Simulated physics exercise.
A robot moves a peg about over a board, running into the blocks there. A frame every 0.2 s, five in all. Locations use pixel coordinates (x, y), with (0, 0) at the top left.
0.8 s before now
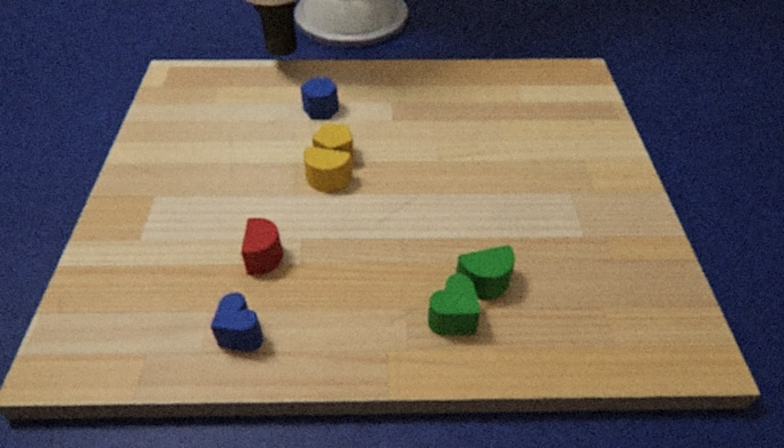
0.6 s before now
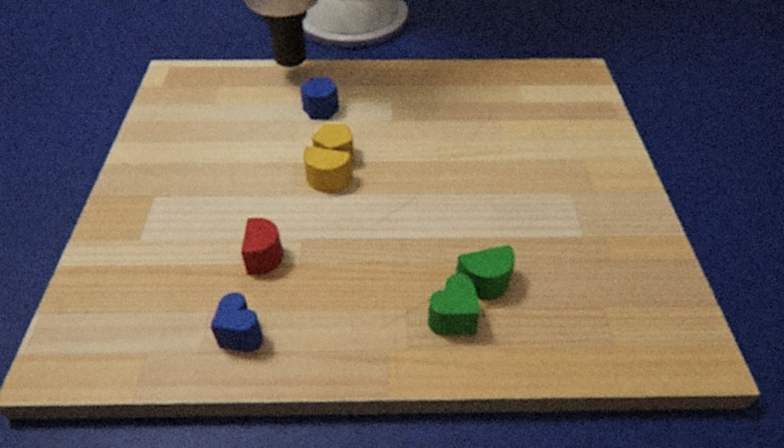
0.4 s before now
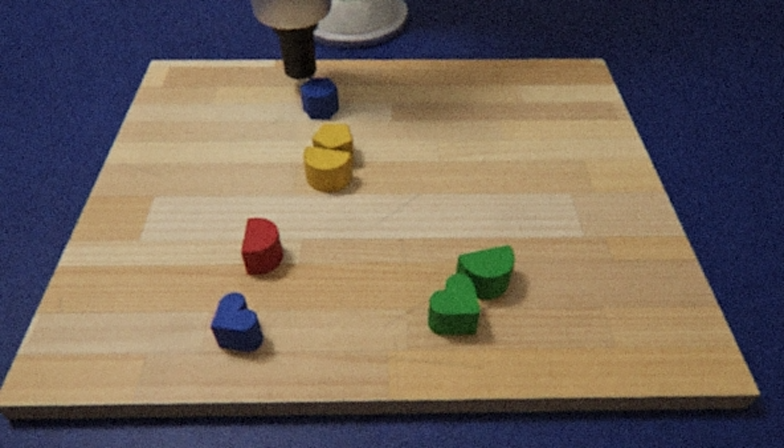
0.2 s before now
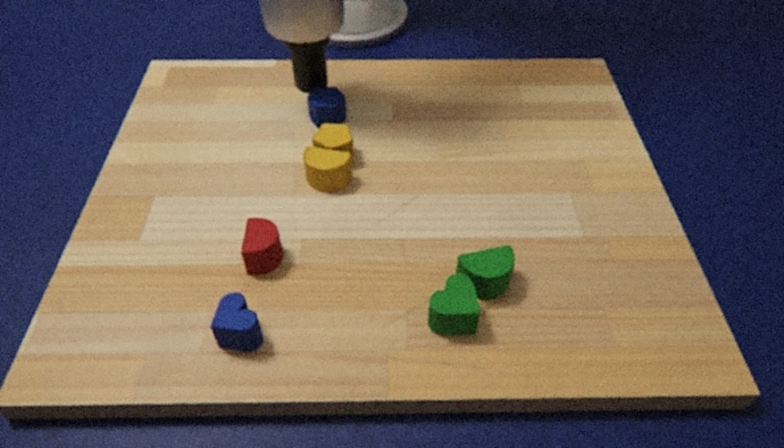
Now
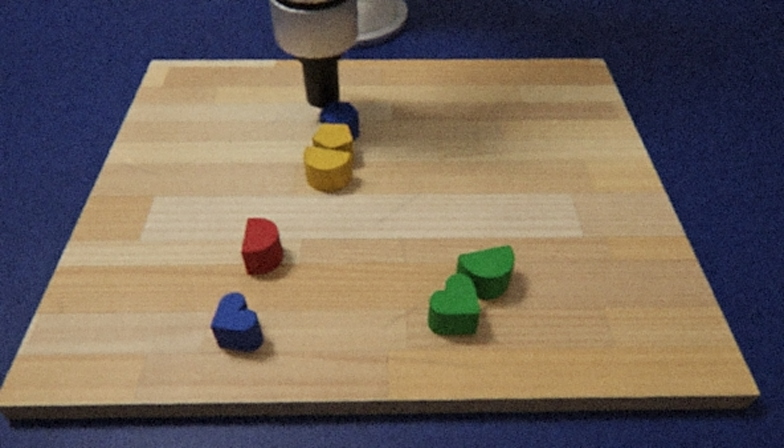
To begin with, a dark peg on a robot arm hovers at the back of a wooden board scattered with blue, yellow, red and green blocks. The peg moves forward and slightly right, reaches the small blue block, and pushes it a short way toward the yellow pair, which stays put.
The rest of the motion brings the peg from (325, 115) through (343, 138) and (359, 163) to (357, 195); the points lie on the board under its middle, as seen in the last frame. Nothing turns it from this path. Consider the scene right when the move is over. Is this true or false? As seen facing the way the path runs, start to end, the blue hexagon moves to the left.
The statement is true.
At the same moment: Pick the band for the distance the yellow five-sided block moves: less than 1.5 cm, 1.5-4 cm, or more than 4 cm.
Above 4 cm.
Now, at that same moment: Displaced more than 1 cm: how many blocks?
Moved: More than two.
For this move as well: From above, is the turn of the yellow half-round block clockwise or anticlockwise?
It twists clockwise.
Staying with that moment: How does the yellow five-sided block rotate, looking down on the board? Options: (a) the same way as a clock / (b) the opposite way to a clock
I'll go with a - the same way as a clock.
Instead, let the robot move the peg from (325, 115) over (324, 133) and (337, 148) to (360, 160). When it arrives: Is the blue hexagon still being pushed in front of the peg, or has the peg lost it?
The peg pushes it to the end.
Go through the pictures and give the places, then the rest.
Peg tip (282, 48); block tops, yellow half-round block (325, 157); yellow five-sided block (333, 134); blue hexagon (319, 86), in the first frame.
Peg (291, 59); blocks unchanged, in the second frame.
Peg (301, 71); blocks unchanged, in the third frame.
Peg (312, 84); blue hexagon (326, 96), in the fourth frame.
Peg (323, 99); yellow half-round block (325, 157); yellow five-sided block (333, 134); blue hexagon (339, 111), in the fifth frame.
What follows on the original path. One third of the way, peg (343, 121); yellow half-round block (319, 178), turned 40° clockwise; yellow five-sided block (342, 160), turned 15° clockwise; blue hexagon (357, 137).
Two thirds of the way, peg (358, 147); yellow half-round block (312, 187), turned 70° clockwise; yellow five-sided block (349, 184), turned 65° clockwise; blue hexagon (378, 163).
At the end, peg (356, 178); yellow half-round block (312, 187), turned 70° clockwise; yellow five-sided block (350, 201), turned 120° clockwise; blue hexagon (391, 183), turned 65° anticlockwise.
